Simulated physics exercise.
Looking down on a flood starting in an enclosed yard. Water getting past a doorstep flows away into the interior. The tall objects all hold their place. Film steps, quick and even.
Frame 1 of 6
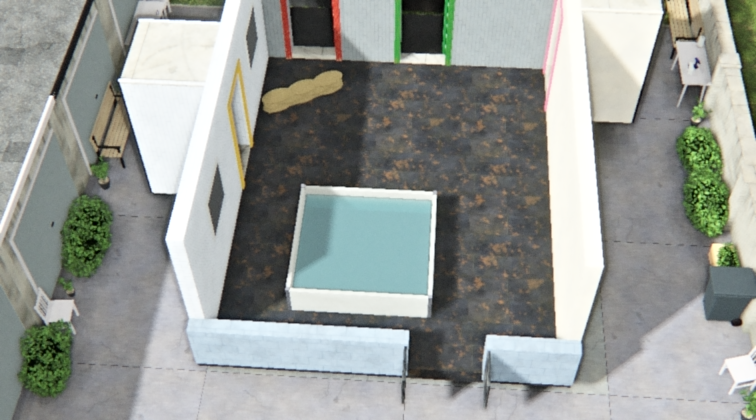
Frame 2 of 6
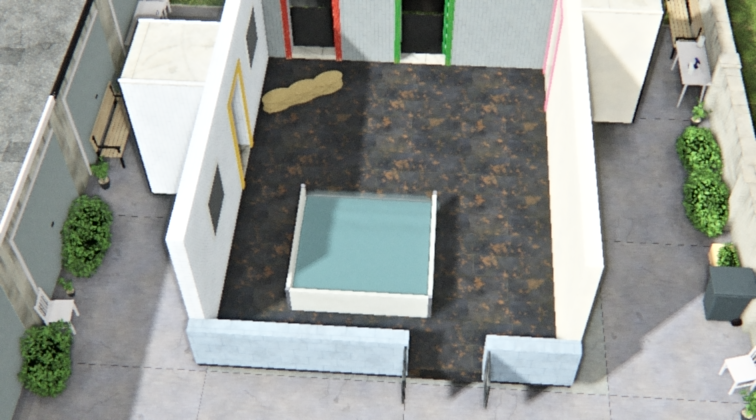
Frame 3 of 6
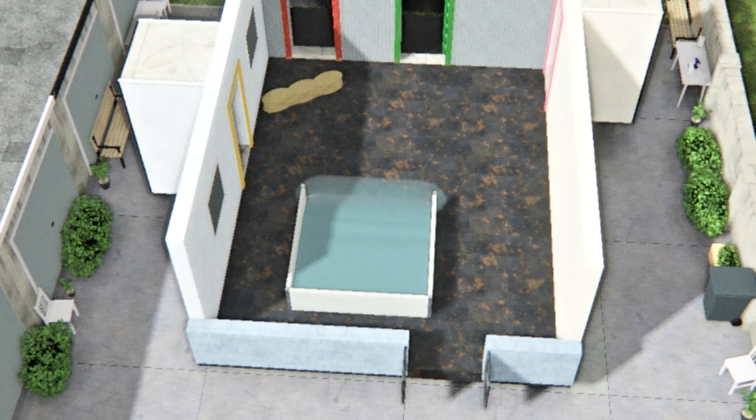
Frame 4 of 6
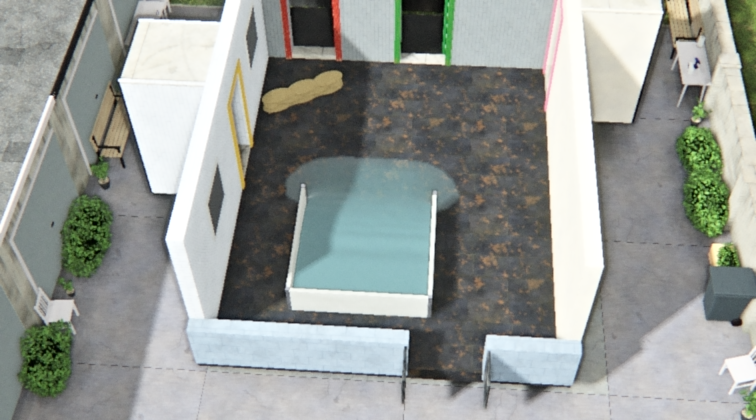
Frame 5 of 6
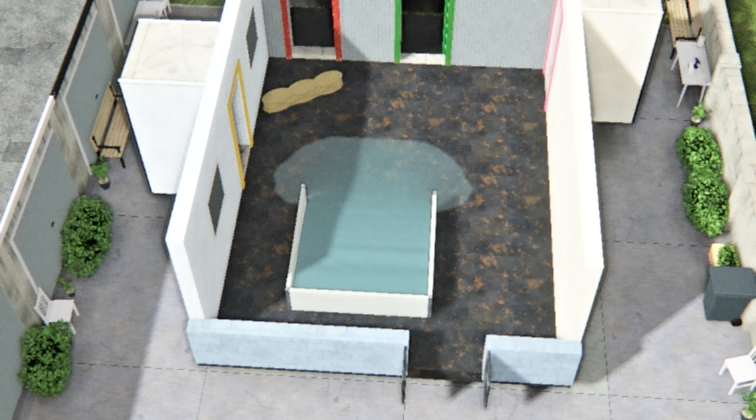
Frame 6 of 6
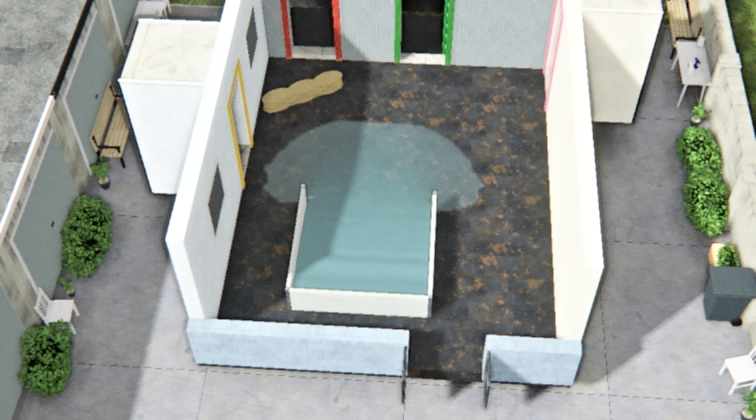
Water held still in a white-walled tank inside an enclosed yard, then its far wall disappeared and the water poured out that side, spreading across the dark floor in a widening, rounded sheet.
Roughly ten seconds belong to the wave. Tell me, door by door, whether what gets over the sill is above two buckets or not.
Pink door: Not above; yellow door: Not above; green door: Above; red door: Not above.
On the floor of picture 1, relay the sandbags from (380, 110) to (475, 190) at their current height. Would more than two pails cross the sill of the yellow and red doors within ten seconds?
Well, the yellow door breaks the limit, while the red door breaks the limit.
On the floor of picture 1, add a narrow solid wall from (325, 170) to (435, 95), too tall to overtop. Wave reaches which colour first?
The yellow-painted one.
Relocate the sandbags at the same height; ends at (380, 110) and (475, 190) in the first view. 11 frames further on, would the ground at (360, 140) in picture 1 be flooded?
I reckon it ends up drenched.
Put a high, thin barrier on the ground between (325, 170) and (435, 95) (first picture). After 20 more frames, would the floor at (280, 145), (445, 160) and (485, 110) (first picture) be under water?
Results in order: Swamped / swamped / swamped.
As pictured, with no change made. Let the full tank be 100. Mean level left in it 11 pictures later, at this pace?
I'd say around 40 per cent.
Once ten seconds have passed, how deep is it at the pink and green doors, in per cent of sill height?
Depth ratios, approx.: 20 and 110 percent.
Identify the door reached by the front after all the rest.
Answer - the pink door.
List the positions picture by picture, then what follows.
The first picture shows still water in the open tank at (364, 242).
In the second picture, water pours out on the open tank's far side and has run to a hidden place.
In the third picture, water pours out on the open tank's far side and has run to (441, 196).
In the fourth picture, the front is at (445, 178), out from the gap on the open tank's far side.
In the fifth picture, water pours out on the open tank's far side and has run to (448, 161).
In the sixth picture, the front is at (437, 136), out from the gap on the open tank's far side.
A moment on, water covers 35 % of the floor; the pink door not reached, the yellow door wet at the sill, nothing in, the green door wet at the sill, nothing in, the red door not reached.
Next, water covers 50 % of the floor; the pink door not reached, the yellow door wet at the sill, nothing in, the green door over two buckets in, the red door wet at the sill, nothing in.
Then, water covers 55 % of the floor; the pink door wet at the sill, nothing in, the yellow door wet at the sill, nothing in, the green door far over two buckets in, the red door wet at the sill, nothing in.
Later, water covers 75 % of the floor; the pink door wet at the sill, nothing in, the yellow door under two buckets in, the green door far over two buckets in, the red door under two buckets in.
In the end, water covers 95 % of the floor; the pink door wet at the sill, nothing in, the yellow door under two buckets in, the green door far over two buckets in, the red door under two buckets in.
